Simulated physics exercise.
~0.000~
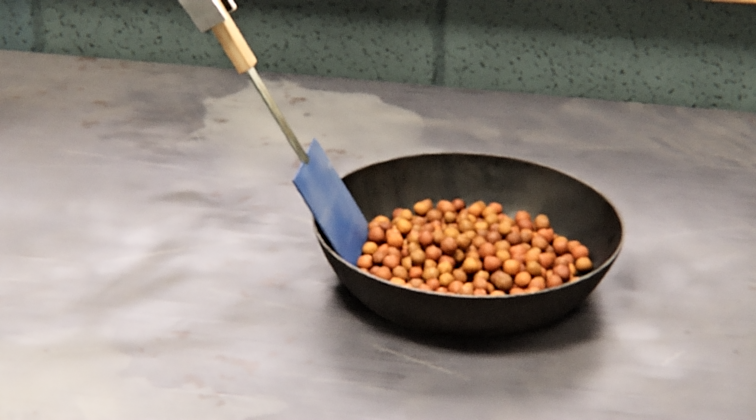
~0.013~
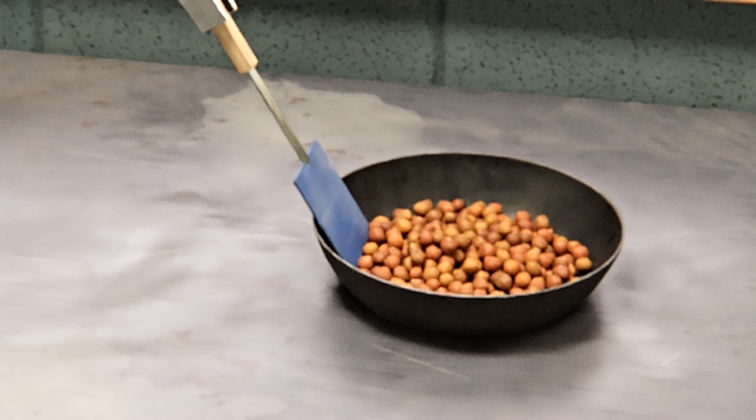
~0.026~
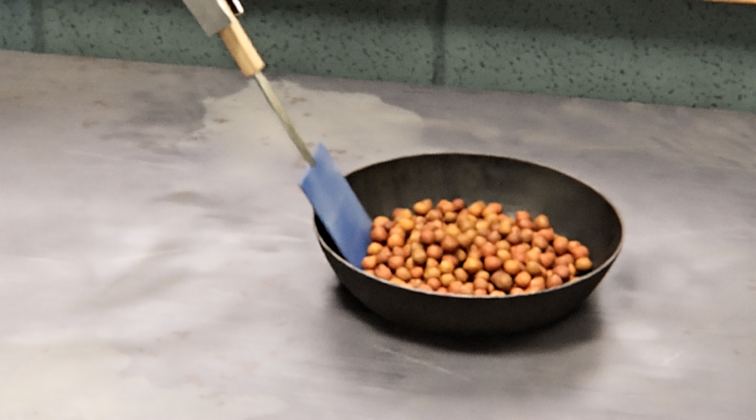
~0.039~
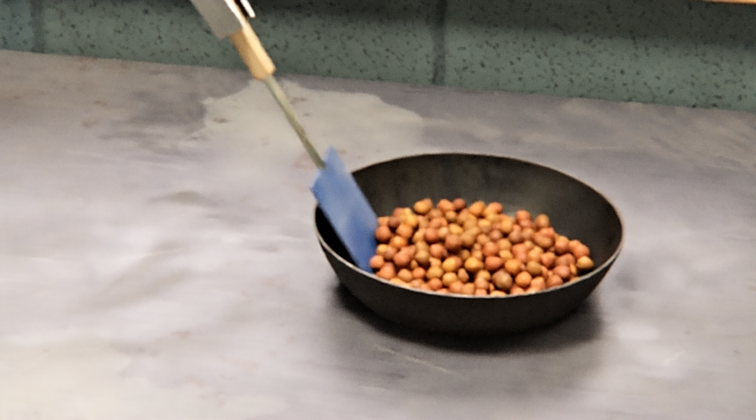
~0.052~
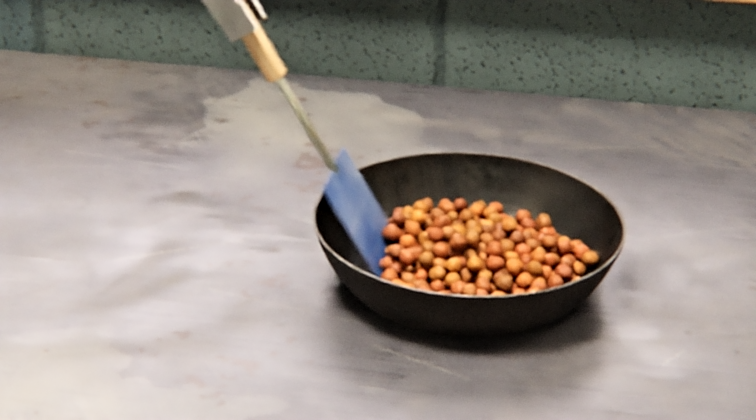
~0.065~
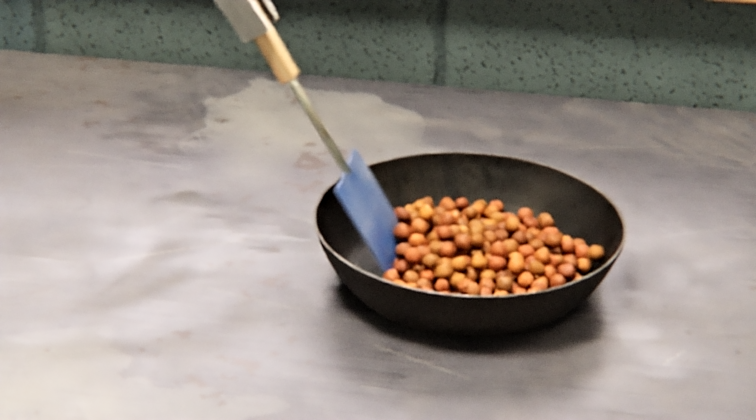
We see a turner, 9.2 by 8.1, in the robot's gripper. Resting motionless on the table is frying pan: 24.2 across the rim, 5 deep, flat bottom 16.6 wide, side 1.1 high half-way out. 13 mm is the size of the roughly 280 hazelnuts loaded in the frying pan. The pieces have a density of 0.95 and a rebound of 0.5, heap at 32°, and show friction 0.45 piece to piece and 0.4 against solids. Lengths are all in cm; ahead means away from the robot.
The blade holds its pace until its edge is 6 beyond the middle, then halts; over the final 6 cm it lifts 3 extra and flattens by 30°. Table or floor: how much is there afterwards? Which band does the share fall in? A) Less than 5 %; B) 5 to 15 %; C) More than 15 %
A.
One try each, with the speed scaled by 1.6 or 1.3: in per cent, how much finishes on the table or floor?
Near 10 and near 5 percent respectively.
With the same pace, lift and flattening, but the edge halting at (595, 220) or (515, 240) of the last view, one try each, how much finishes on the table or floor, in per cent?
First try about 30 percent, second about 0 percent.
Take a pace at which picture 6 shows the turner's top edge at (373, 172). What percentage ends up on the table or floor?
Share: Roughly 10 %.
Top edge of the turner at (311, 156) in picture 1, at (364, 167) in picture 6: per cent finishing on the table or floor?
Around 5 per cent finishes on the table or floor.
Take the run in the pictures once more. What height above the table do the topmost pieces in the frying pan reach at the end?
Close to 5.5 centimetres high.
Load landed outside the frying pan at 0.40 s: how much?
Share at that moment: About 2 %.
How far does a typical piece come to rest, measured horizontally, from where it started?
About 3 cm.
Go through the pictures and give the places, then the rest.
The first picture shows turner top edge at (304, 159), sloping 59°; upper third of the load around (463, 252), from x 360 to 585, top at y 205; 279 in the frying pan.
The second picture shows turner top edge at (305, 159), sloping 59°; upper third of the load around (463, 252), from x 360 to 585, top at y 205.
The third picture shows turner top edge at (311, 162), sloping 59°; upper third of the load around (459, 251), from x 360 to 585, top at y 205.
The fourth picture shows turner top edge at (321, 166), sloping 59°; upper third of the load around (463, 251), from x 360 to 585, top at y 205.
The fifth picture shows turner top edge at (333, 168), sloping 59°; upper third of the load around (468, 250), from x 365 to 590, top at y 205.
The sixth picture shows turner top edge at (345, 169), sloping 59°; upper third of the load around (467, 251), from x 365 to 595, top at y 205; 279 in the frying pan.
By 0.12 s, sloping 59°, highest piece 4 above the table; 279 in the frying pan.
By 0.17 s, sloping 46°, highest piece 5 above the table; 279 in the frying pan.
By 0.40 s, sloping 29°, highest piece 6 above the table; 275 in the frying pan, 4 on the table or floor.
By 1.45 s, sloping 29°, highest piece 5 above the table; 275 in the frying pan, 4 on the table or floor.
Final count, 275 in the frying pan, 4 on the table or floor. That is 1 % on the table or floor.
